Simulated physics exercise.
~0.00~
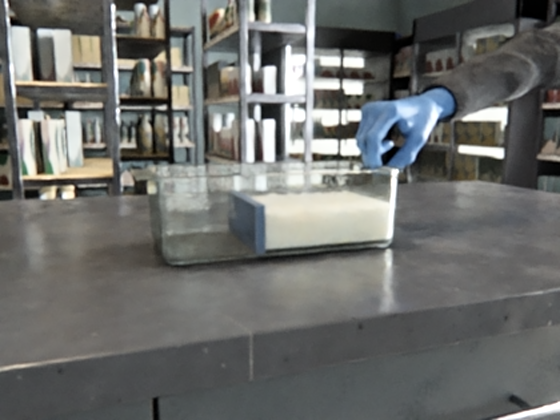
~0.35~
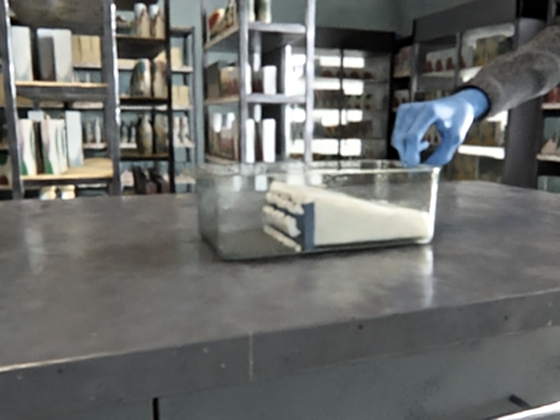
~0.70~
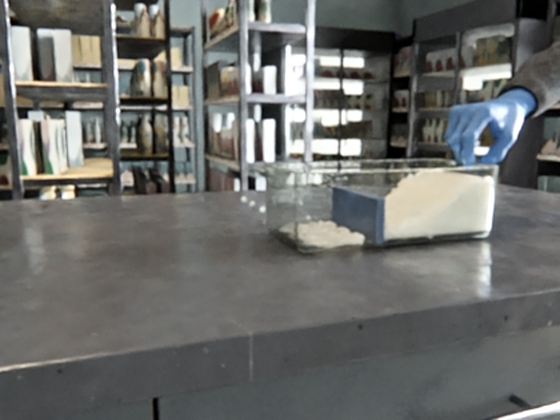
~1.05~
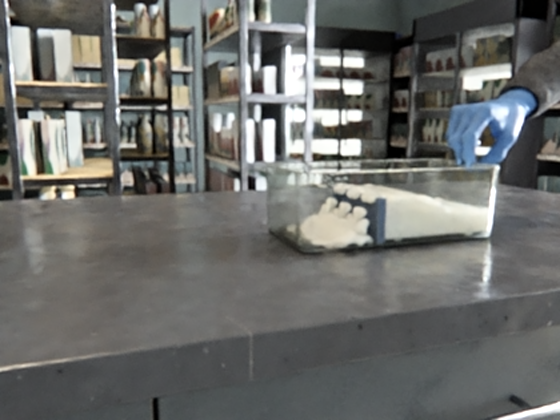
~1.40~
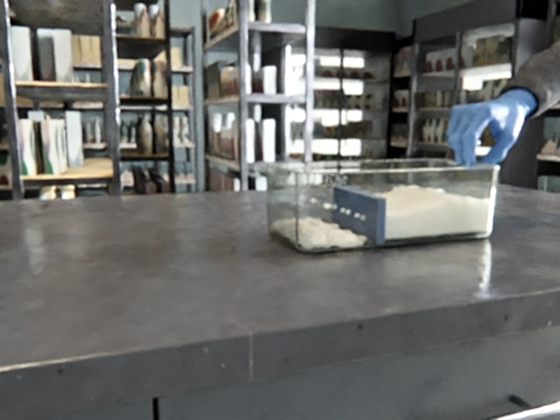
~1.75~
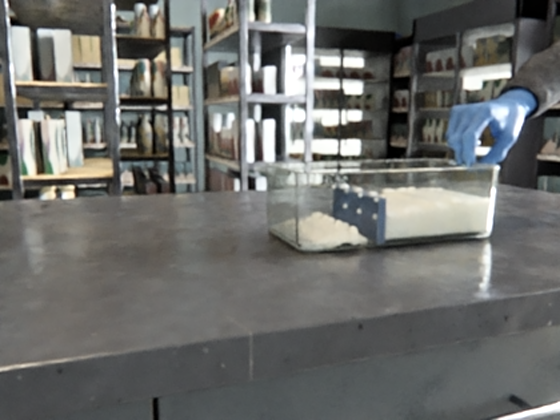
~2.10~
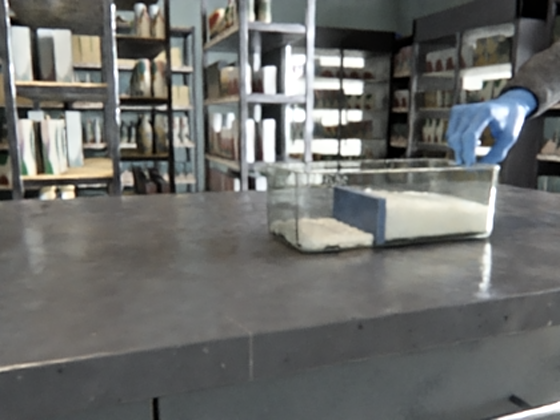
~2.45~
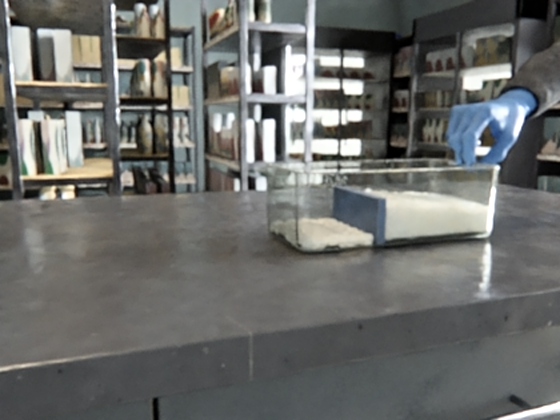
In a room lined with dark shelves of books, seen from just above the edge of a dark grey tabletop, a clear glass box stands near the middle. A low blue wall divides it, with white liquid only in the right half, and a blue-gloved hand holds its right end. The hand draws the box rightwards, and the liquid piles against the wall and spills into the left side. The box stops, the liquid sloshes back and forth, and more slips across. It settles with a shallow white layer on the left, most remaining on the right.
